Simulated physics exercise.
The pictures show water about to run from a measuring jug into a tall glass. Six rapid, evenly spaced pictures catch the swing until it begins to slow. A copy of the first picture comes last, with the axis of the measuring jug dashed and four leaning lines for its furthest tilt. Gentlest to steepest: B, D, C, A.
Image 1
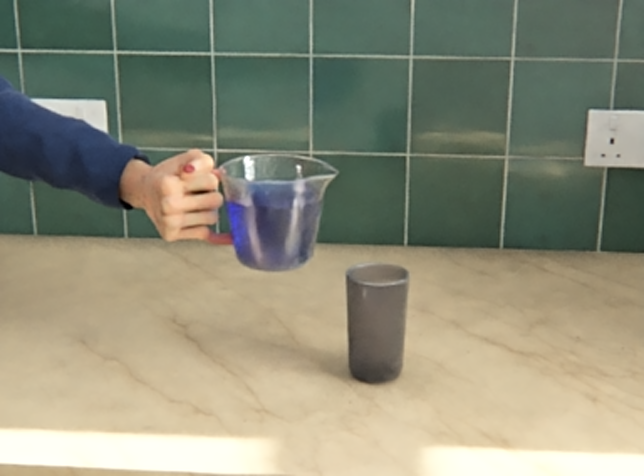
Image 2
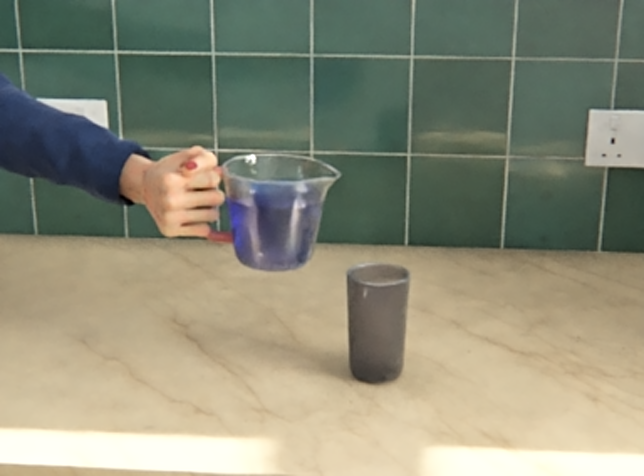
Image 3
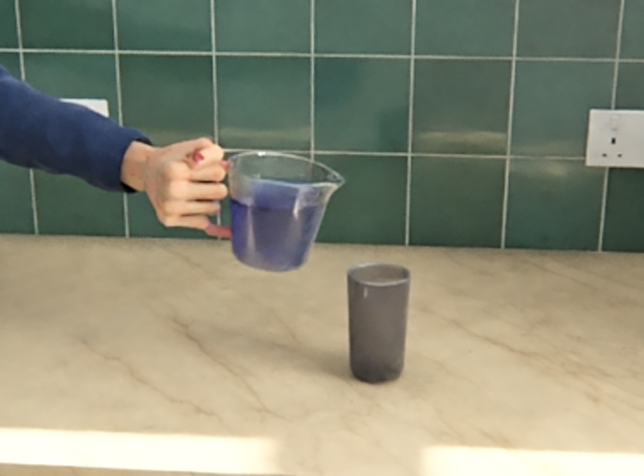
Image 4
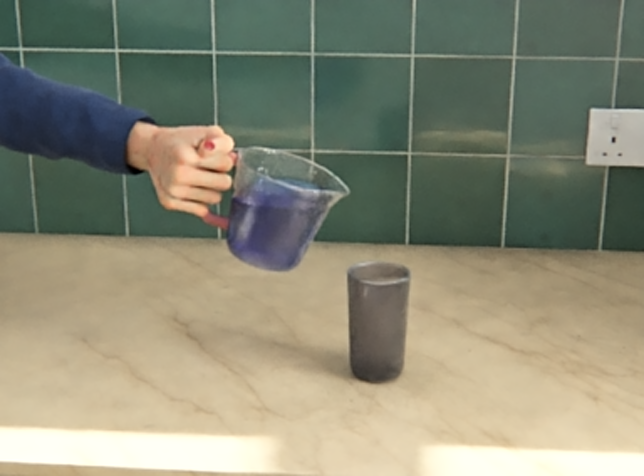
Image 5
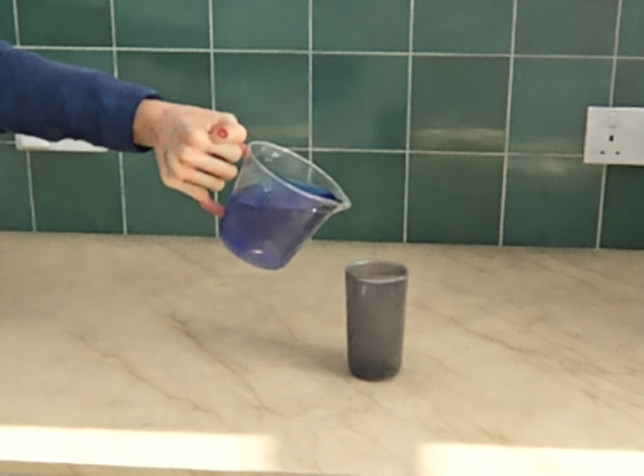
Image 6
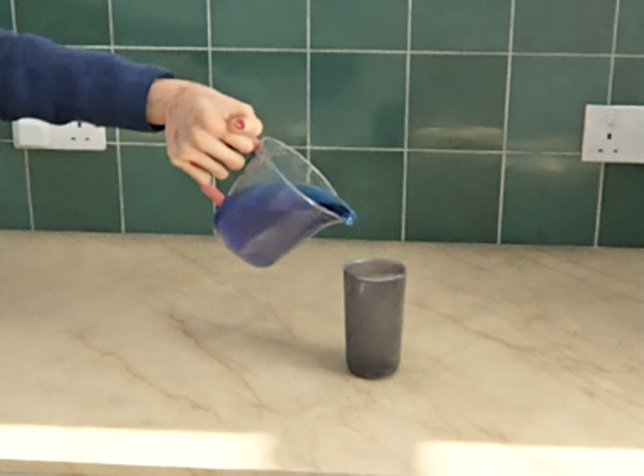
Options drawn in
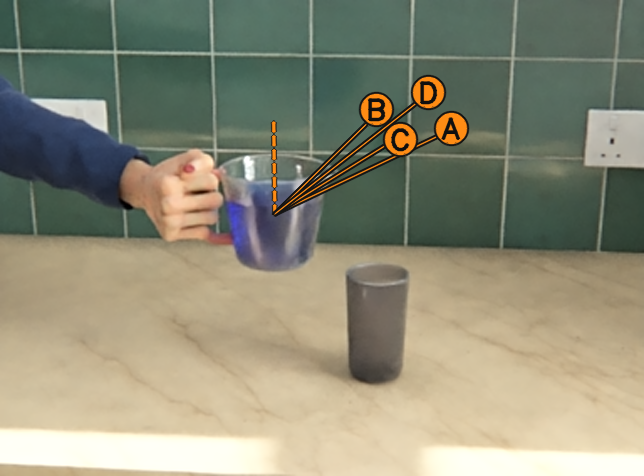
On a marbled counter in front of green tiles, a hand in a blue sleeve gradually tilted a clear jug of blue liquid to the right above a tall dark glass, until liquid reached its spout.
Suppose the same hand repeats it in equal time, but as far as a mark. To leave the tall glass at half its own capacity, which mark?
D.
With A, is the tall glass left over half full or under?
Over.
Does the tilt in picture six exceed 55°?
No, it does not.
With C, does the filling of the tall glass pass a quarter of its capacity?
Yes, clearly.
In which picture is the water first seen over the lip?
Picture 6.
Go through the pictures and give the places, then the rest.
The first frame shows upright, lip at (336, 172); rim of the tall glass round (378, 273); nothing has left yet.
The second frame shows tipped about 2°, lip at (338, 175); nothing has left yet.
The third frame shows tipped about 8°, lip at (343, 181); nothing has left yet.
The fourth frame shows tipped about 18°, lip at (348, 192); nothing has left yet.
The fifth frame shows tipped about 29°, lip at (349, 205); nothing has left yet.
The sixth frame shows tipped about 42°, lip at (347, 218); water is over the lip, down to (347, 218).
In orange, A at (436, 136); B at (366, 124); C at (384, 146); D at (415, 103).
Choosing A, the tall glass ends with about 82 % of what it can hold.
Choosing B, the tall glass ends with about 32 % of what it can hold.
Choosing C, the tall glass ends with about 64 % of what it can hold.
Choosing D, the tall glass ends with about 48 % of what it can hold.
